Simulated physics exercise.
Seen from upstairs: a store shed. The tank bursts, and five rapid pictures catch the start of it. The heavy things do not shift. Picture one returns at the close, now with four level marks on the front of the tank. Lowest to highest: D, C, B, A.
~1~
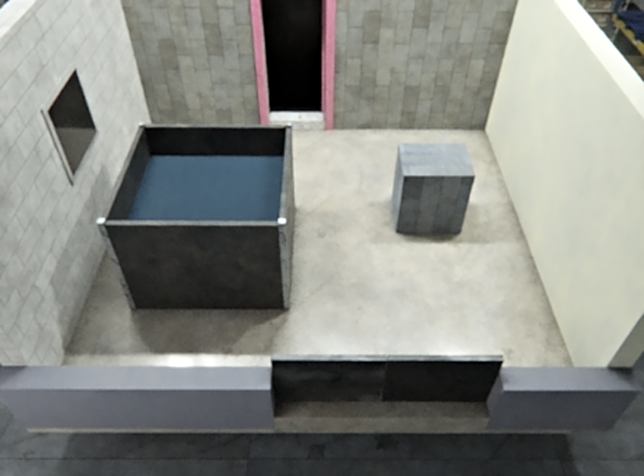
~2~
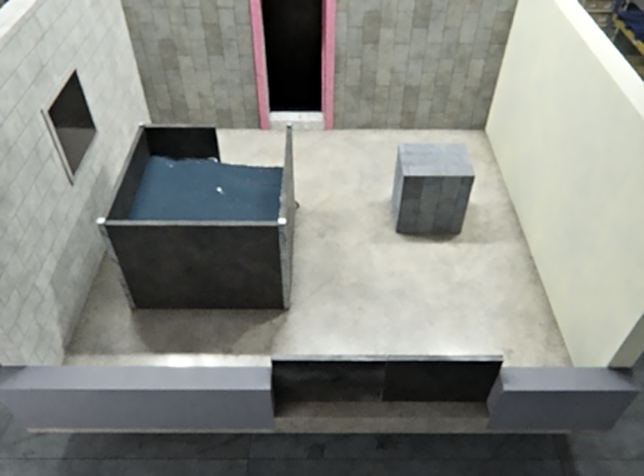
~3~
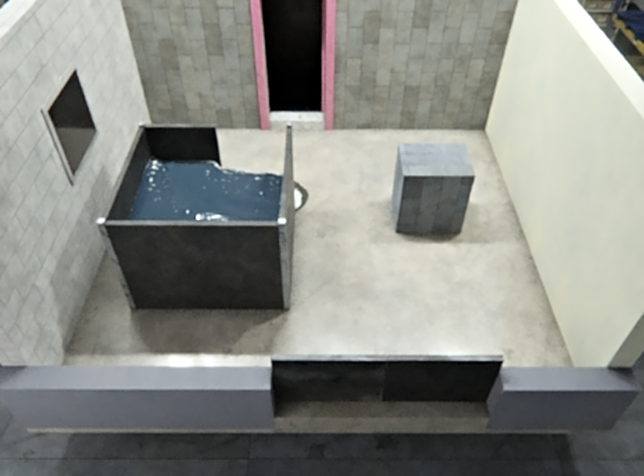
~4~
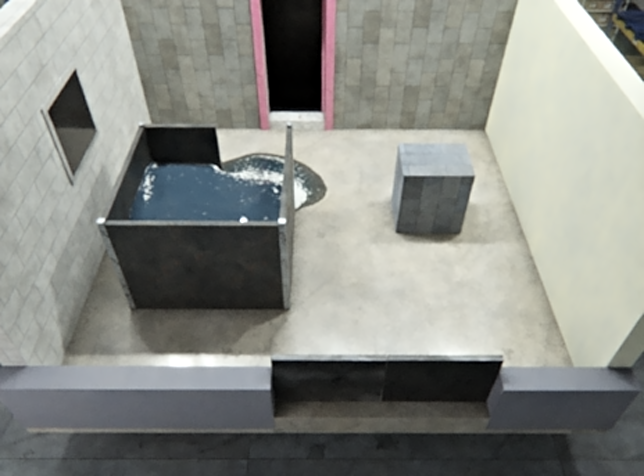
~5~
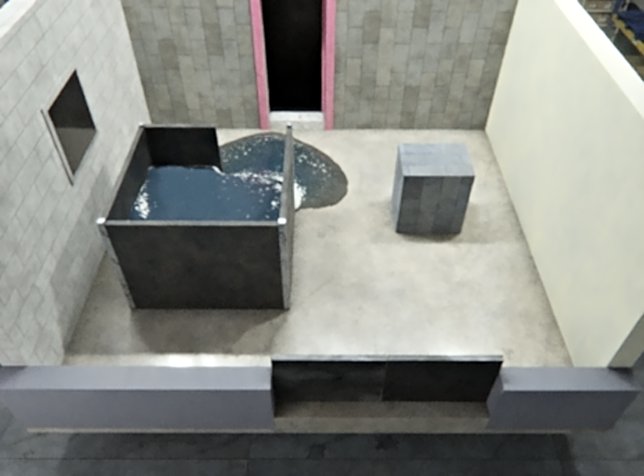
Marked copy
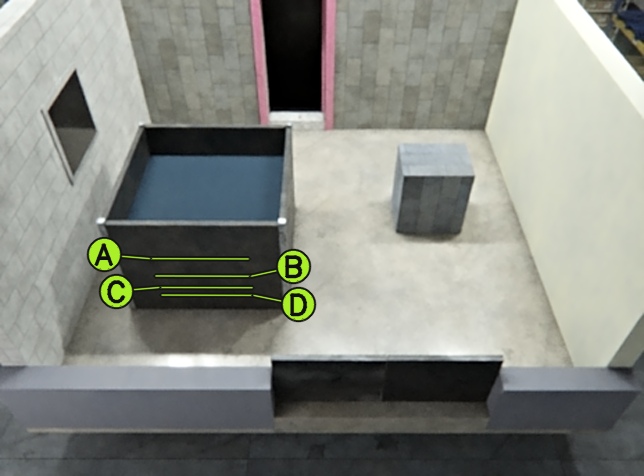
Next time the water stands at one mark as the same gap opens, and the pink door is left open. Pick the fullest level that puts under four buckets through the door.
Level C just does it.
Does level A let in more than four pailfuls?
Yes, it does.
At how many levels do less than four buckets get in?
Two of the four.
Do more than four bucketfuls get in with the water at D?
No, that is safe.
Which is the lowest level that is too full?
That would be B.
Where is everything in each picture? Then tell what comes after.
The first frame shows water in the tank at rest, its middle at (210, 197); foot of the pink doorway at (297, 129); shut gate at (386, 364).
In the second frame, water covers 1 % of the ground, its front hidden from here.
In the third frame, water covers 3 % of the ground, its front hidden from here.
In the fourth frame, water covers 7 % of the ground, its front hidden from here.
The fifth frame shows front seen at (322, 156), 14 % of the ground wet.
On the marked copy, A at (199, 258); B at (203, 276); C at (205, 287); D at (207, 295); from the bottom up D, C, B, A.
With A, dozens of bucketfuls pour in.
With B, about 10 bucketfuls get in.
With C, a bucket or two gets in.
With D, nothing gets over.
